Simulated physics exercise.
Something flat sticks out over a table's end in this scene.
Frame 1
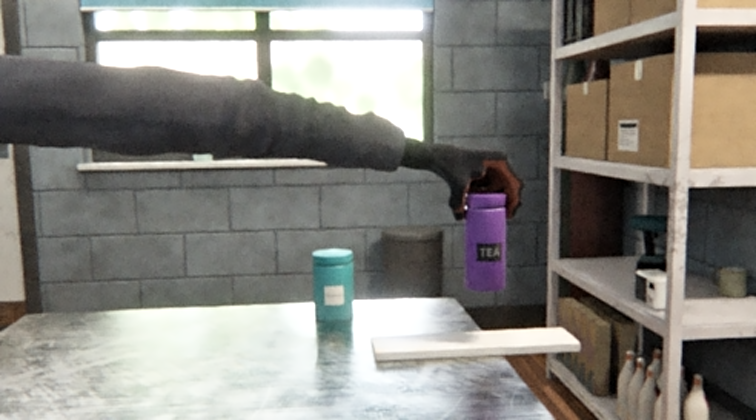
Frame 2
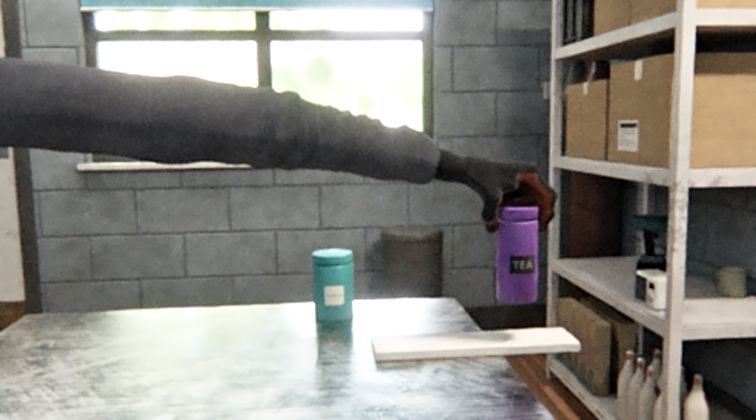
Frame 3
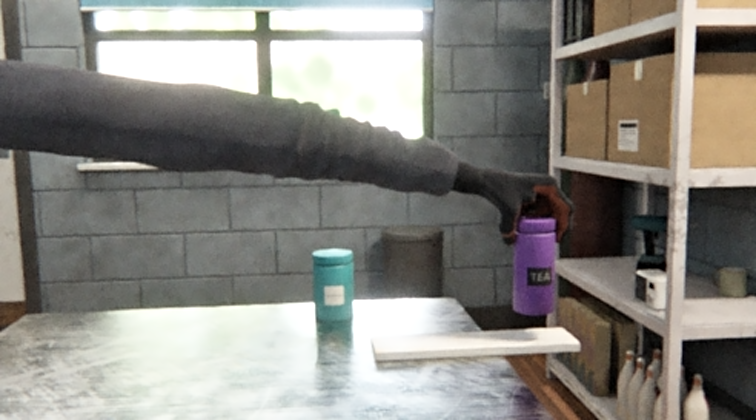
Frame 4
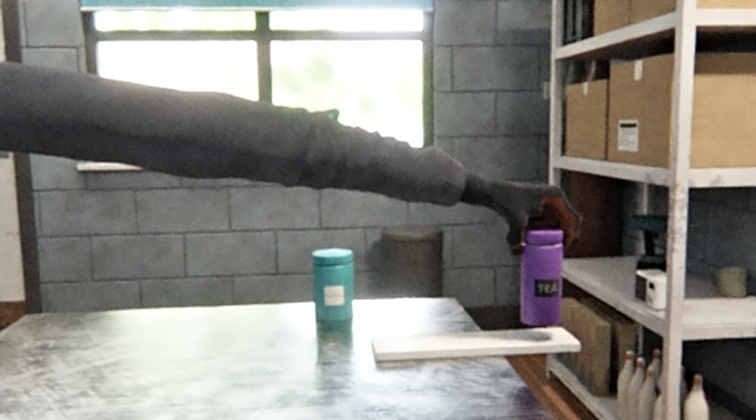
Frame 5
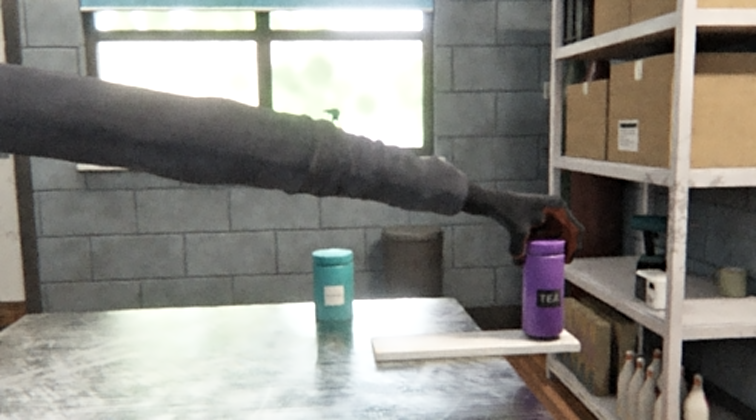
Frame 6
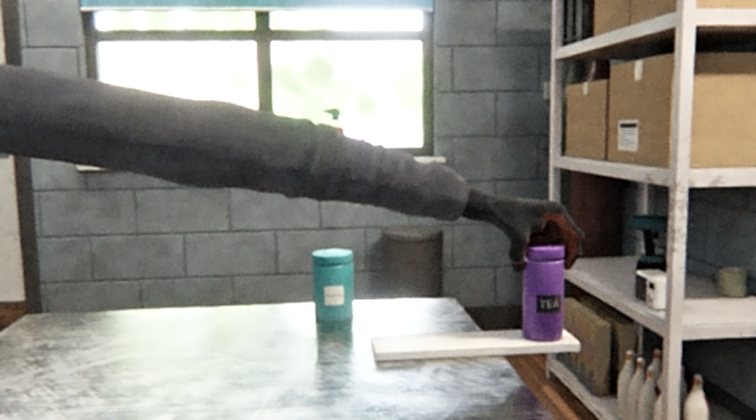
A dark-sleeved arm carrying a purple tea jar rightward and lowering it onto a white board, a turquoise jar standing still.
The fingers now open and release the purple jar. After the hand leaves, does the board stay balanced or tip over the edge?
It will fail to stay balanced.
Then, 0.40 s after the last picture, purple jar now down on the floor or falling; white plank tipped 72° from how it was.
Then, 0.50 s after the last picture, white plank now down on the floor or falling.
Then, 0.70 s after the last picture, things are still on the move.
Then, 0.80 s after the last picture, as before.
By the end, down on the floor or falling, purple jar and white plank; turquoise jar in place. The plank tips off the edge.
